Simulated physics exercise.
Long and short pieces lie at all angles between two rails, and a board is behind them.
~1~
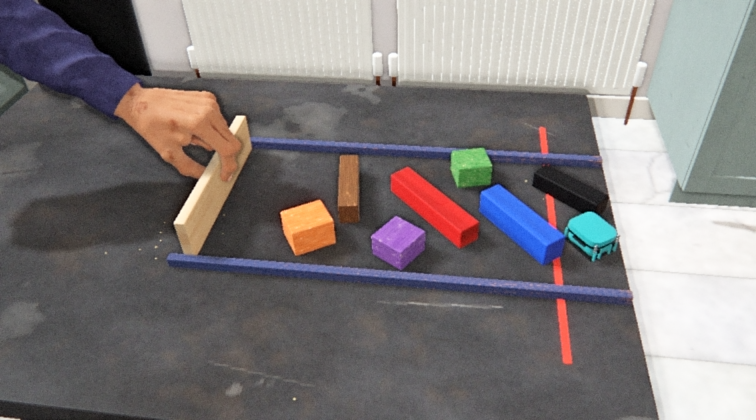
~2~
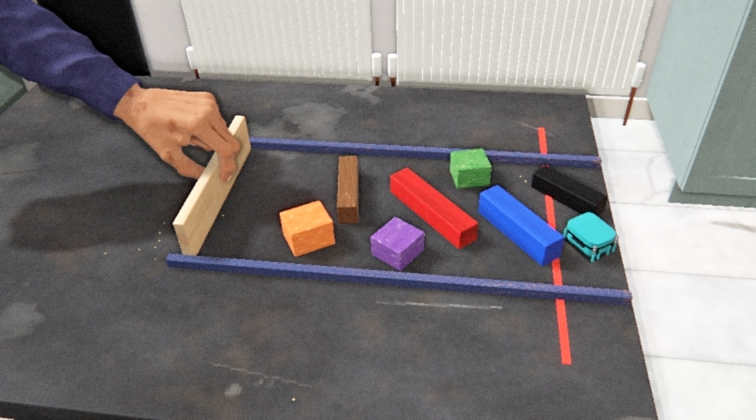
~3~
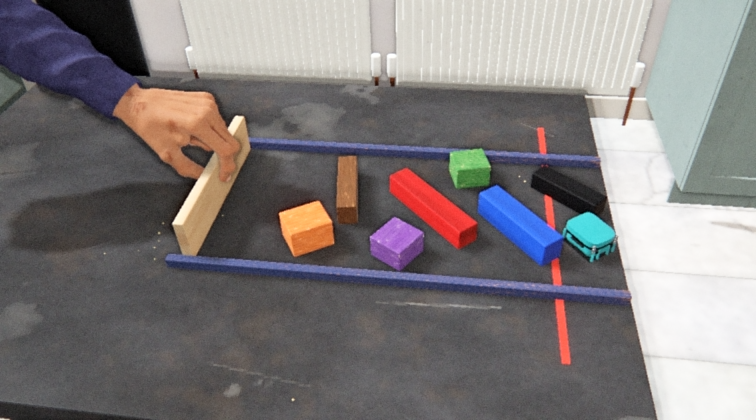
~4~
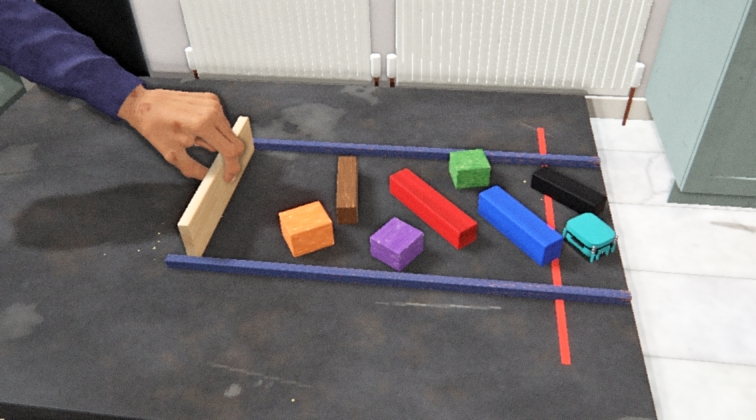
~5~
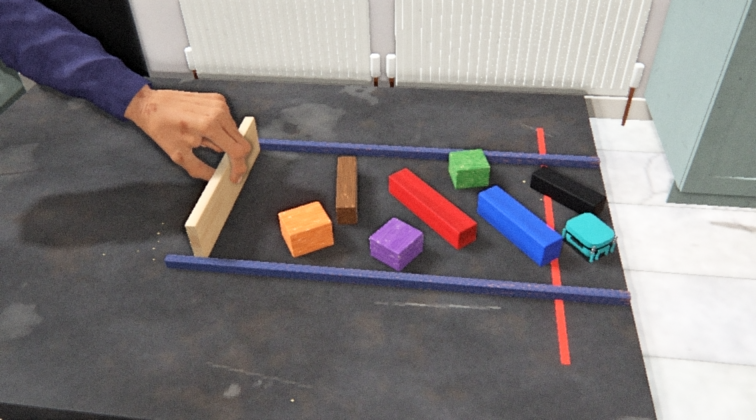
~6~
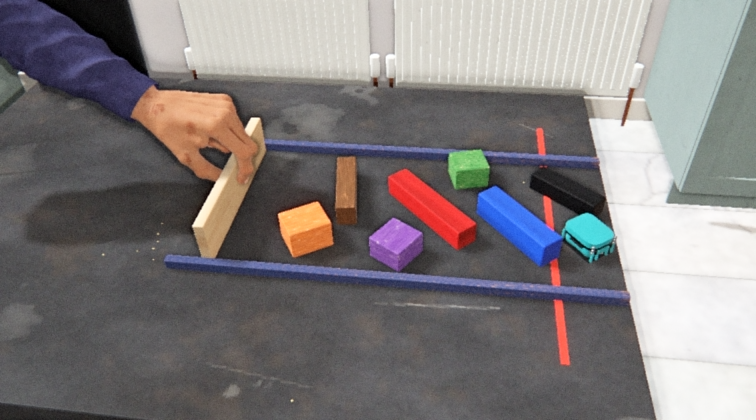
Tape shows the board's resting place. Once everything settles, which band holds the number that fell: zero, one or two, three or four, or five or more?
The board is going to sweep off three, or four.
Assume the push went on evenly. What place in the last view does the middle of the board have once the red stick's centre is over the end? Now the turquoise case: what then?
The middle would be close to (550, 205) and then close to (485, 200).
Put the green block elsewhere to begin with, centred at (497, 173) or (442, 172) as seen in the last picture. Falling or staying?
Taking the places in order, the piece stays up and stays up.
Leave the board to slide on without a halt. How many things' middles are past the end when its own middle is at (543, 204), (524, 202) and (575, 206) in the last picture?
In order of the places given, that's 3, 1 and 5.
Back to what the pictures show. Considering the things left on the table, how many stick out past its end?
2 is the number.
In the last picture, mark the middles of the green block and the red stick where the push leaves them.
First at (562, 168); second at (614, 223).
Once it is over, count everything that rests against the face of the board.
Total: 3.
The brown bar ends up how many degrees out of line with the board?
It sits some 0° out of line.
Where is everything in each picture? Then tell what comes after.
In the first picture, turquoise case (591, 237); black stick (569, 191); blue stick (520, 223); board (218, 181); tape (553, 221).
In the second picture, black stick (568, 191); orange block (307, 228).
In the third picture, blue stick (518, 224); board (216, 182).
In the fourth picture, turquoise case (589, 237); purple block (397, 244).
In the fifth picture, black stick (567, 192); green block (469, 169).
In the sixth picture, turquoise case (588, 238); black stick (567, 192); blue stick (517, 225); board (234, 184); tape (550, 222).
Soon after, none off yet; turquoise case at rest near (588, 238); black stick at rest near (567, 192); blue stick at rest near (517, 225).
Then, none off yet; turquoise case at rest near (588, 238); black stick at rest near (567, 192); blue stick at rest near (520, 224).
Further on, none off yet; turquoise case tipped well over near (633, 235); black stick moved a little near (578, 187); blue stick moved about its own width near (587, 216).
At rest, the number that fall off is three or four; fallen, blue stick, black stick and turquoise case.
